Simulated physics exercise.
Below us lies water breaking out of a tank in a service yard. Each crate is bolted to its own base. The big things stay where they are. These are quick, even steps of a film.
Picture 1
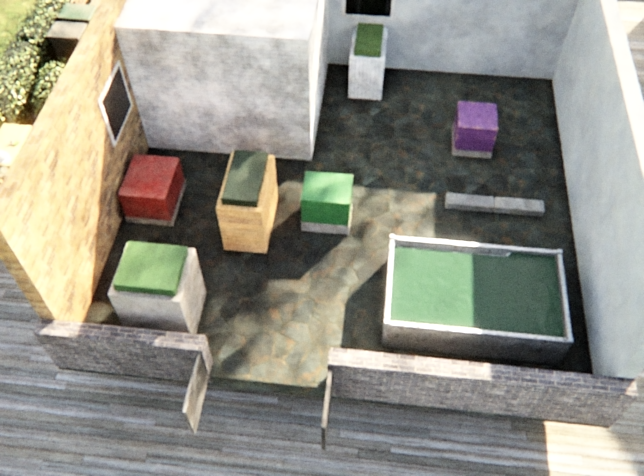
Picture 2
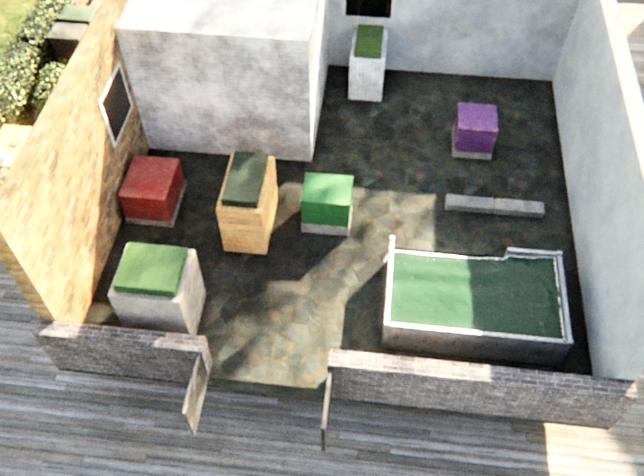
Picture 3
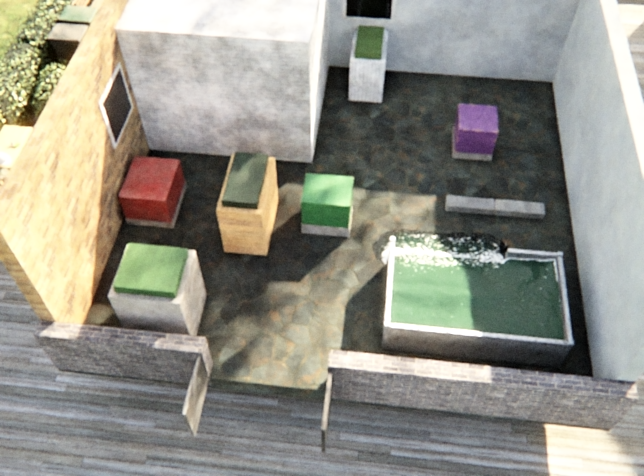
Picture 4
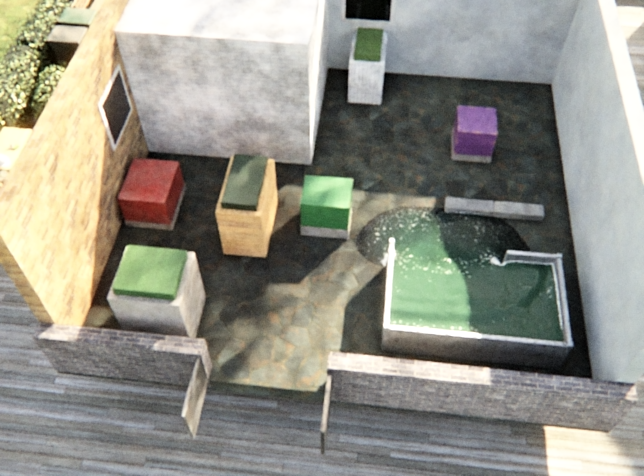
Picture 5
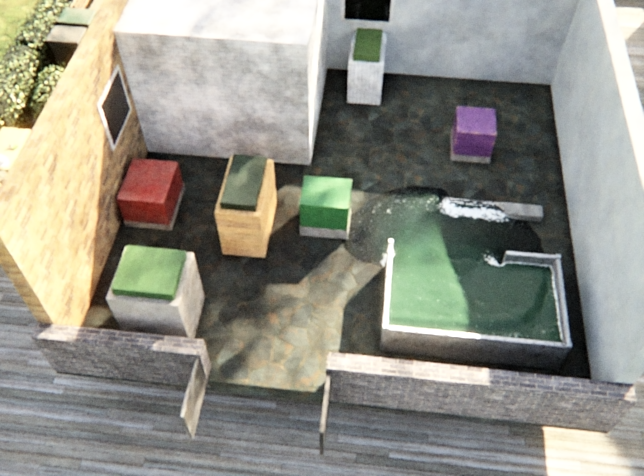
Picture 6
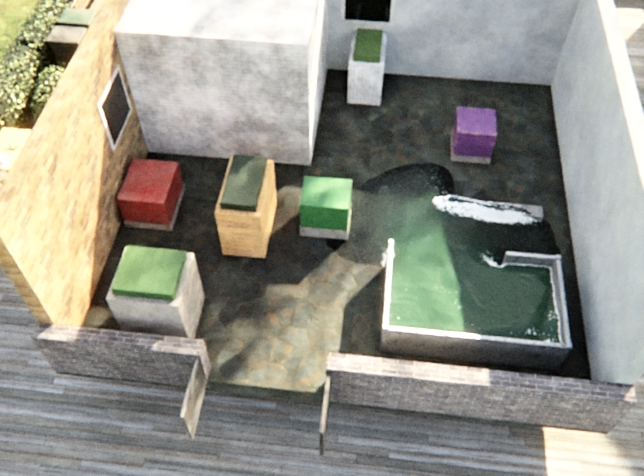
Green water breaks out through a gap in the far side of a pale-rimmed tank at the lower right of a walled yard, seen from high above by a still camera. Red, tan, green and purple blocks stand on the dark, mottled paving, with a low grey slab behind the tank. The water froths over the edge, spreads across the paving, then washes white around the slab and fans farther back.
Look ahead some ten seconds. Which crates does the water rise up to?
The red crate escapes dry; the purple crate is wetted; the green crate escapes dry.
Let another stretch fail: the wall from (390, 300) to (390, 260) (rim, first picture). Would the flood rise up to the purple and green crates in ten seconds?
My reading: The purple one is safe; the green one stays dry.
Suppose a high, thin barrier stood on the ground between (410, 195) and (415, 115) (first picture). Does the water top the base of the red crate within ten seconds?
Then: Red crate is spared.
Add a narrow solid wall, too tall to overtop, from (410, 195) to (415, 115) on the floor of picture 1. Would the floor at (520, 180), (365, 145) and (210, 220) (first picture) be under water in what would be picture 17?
In turn: Flooded, under water, dry.
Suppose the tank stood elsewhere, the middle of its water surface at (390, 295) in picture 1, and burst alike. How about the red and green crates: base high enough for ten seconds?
My reading: Red is spared, green gets wet.
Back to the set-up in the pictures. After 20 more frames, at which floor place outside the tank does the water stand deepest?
Near (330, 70).
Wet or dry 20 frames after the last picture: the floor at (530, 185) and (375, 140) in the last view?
In turn: Wet, flooded.
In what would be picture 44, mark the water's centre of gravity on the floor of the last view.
Roughly at (438, 187).
A moment on, water covers 30 % of the floor; the red crate not reached, the purple crate water round its plinth, the green crate water round its plinth.
Next, water covers 45 % of the floor; the red crate not reached, the purple crate water round its plinth, the green crate water round its plinth.
Then, water covers 55 % of the floor; the red crate not reached, the purple crate water round its plinth, the green crate water round its plinth.
Later, water covers 70 % of the floor; the red crate water round its plinth, the purple crate water round its plinth, the green crate water round its plinth.
In the end, water covers 90 % of the floor; the red crate stayed above the water, the purple crate was topped, the green crate stayed above the water.
